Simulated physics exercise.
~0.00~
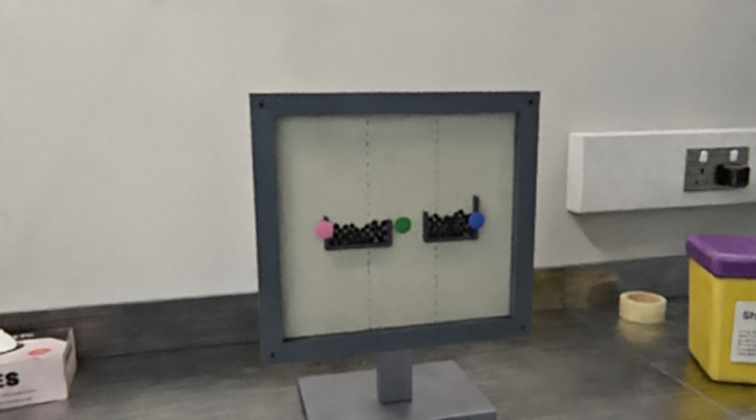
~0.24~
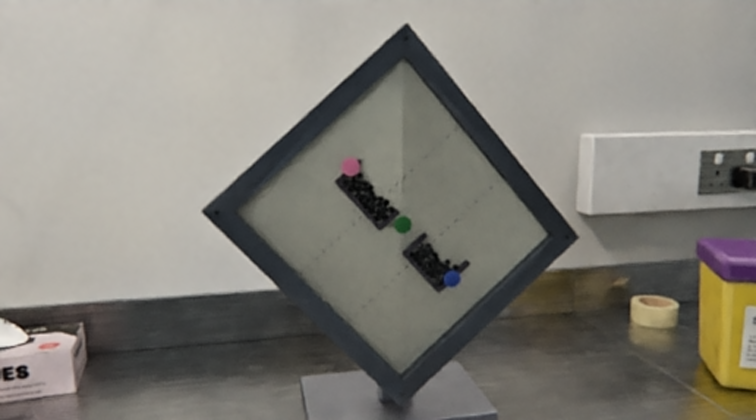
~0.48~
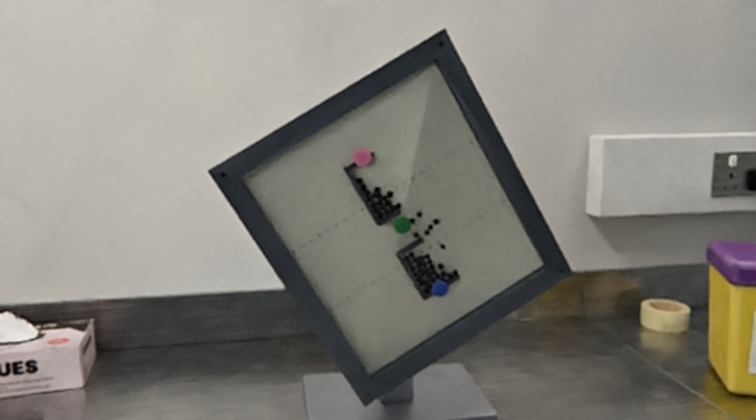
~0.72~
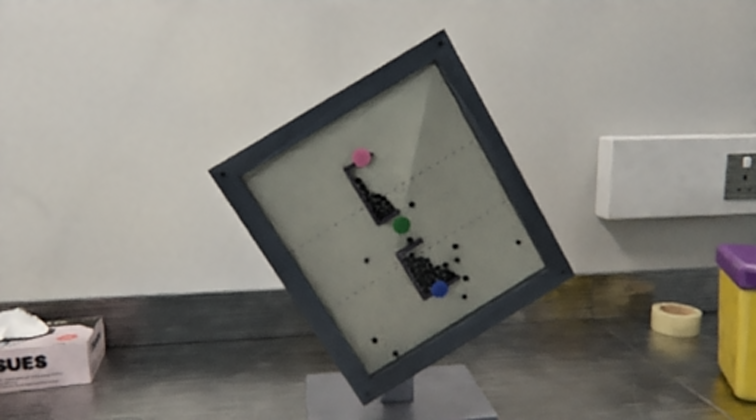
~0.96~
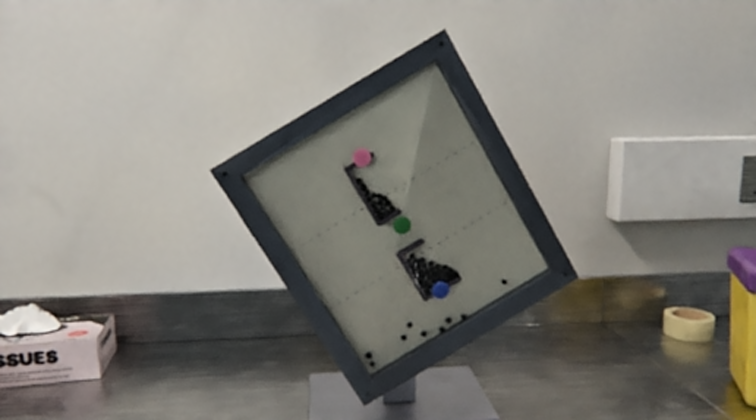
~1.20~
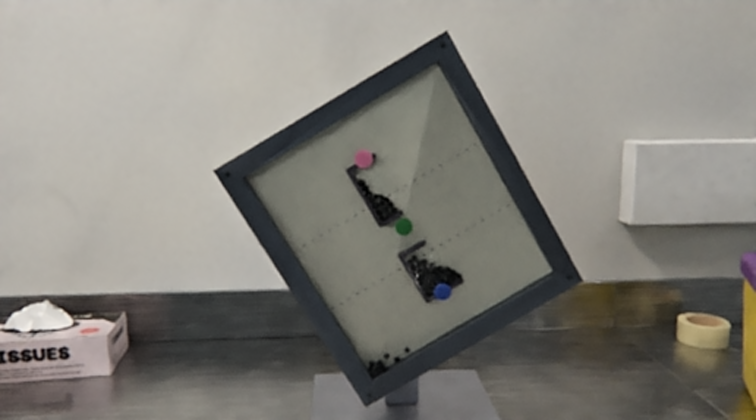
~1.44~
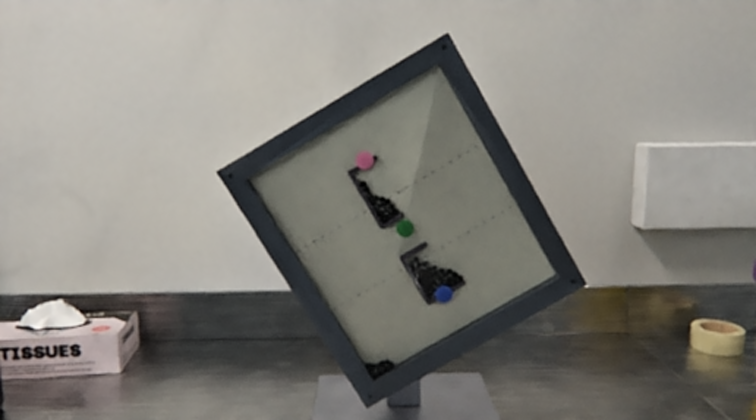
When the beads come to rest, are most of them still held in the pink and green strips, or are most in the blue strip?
Most of them are in the blue strip. The lower tray holds a large heap there, and the spilled beads gather in the bottom corner of the same strip.
